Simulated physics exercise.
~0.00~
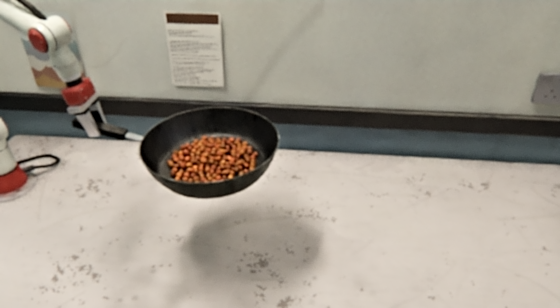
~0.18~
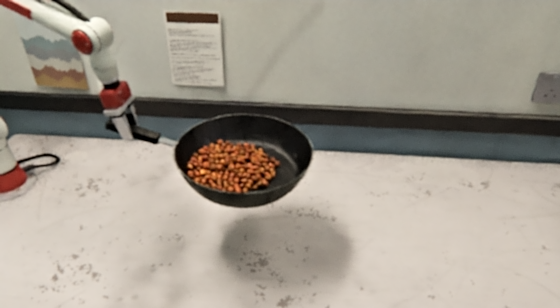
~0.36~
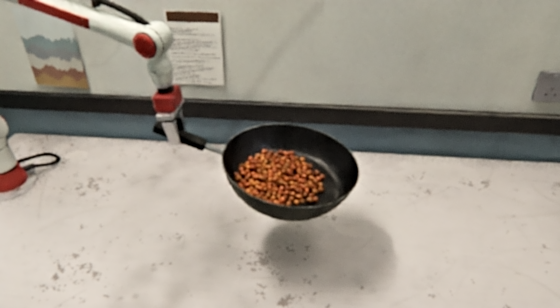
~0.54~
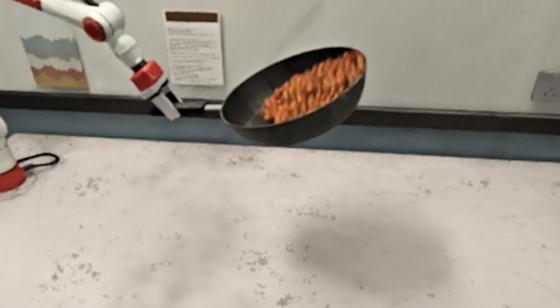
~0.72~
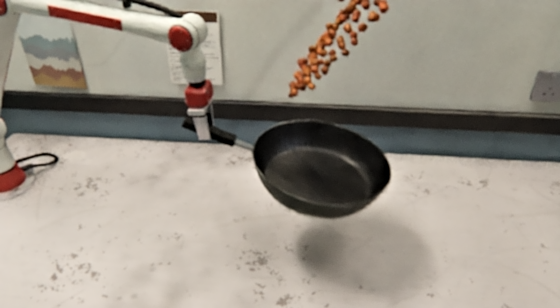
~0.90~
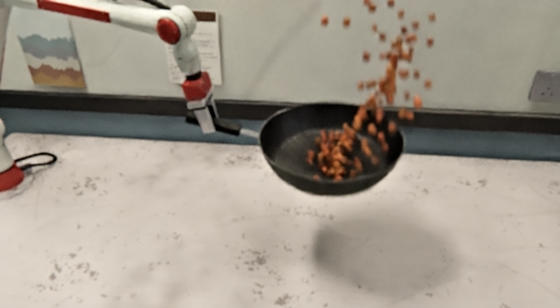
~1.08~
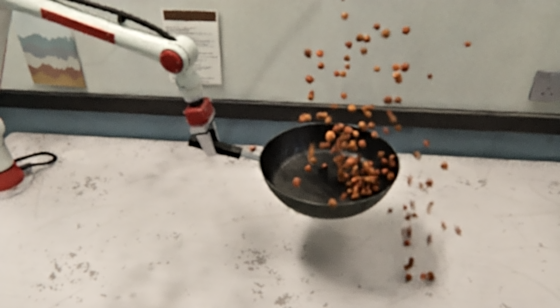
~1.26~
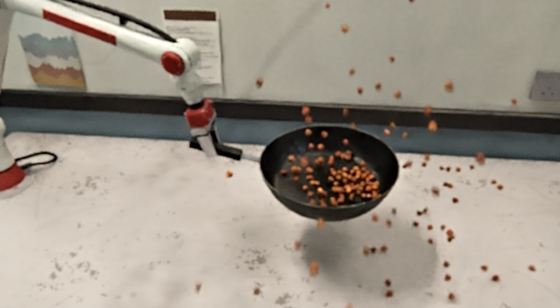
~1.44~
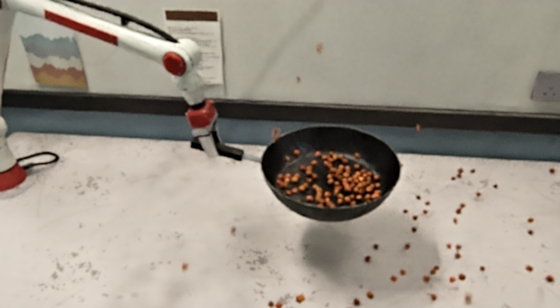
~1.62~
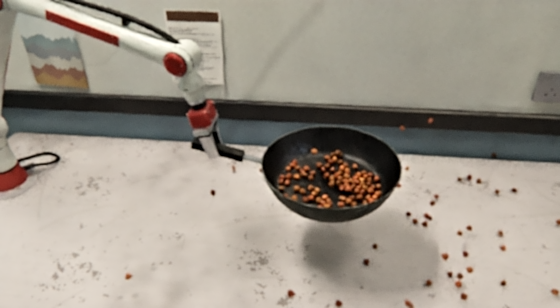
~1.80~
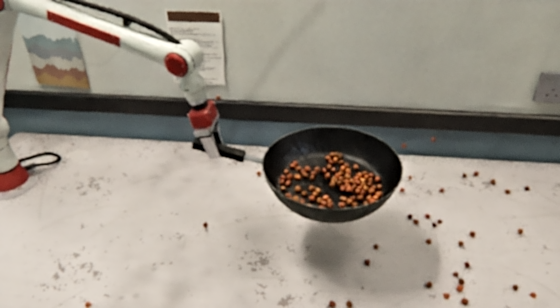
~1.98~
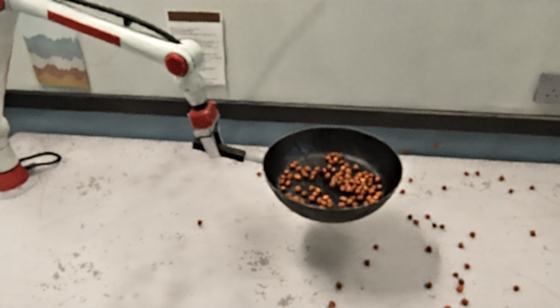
On a pale, speckled worktop before a grey-green wall with a pinned notice, seen from slightly above by a gently swaying camera, a white and red robot arm at the left holds a black frying pan of reddish-brown hazelnuts. The arm carries the pan to the right, then swings it upward and tilts it, heaping the nuts toward the far side. The pan drops and the nuts fly up above it. Many fall back in, while others bounce and scatter across the worktop. Finally the pan hangs still, partly filled, with stray nuts lying mostly to the right.
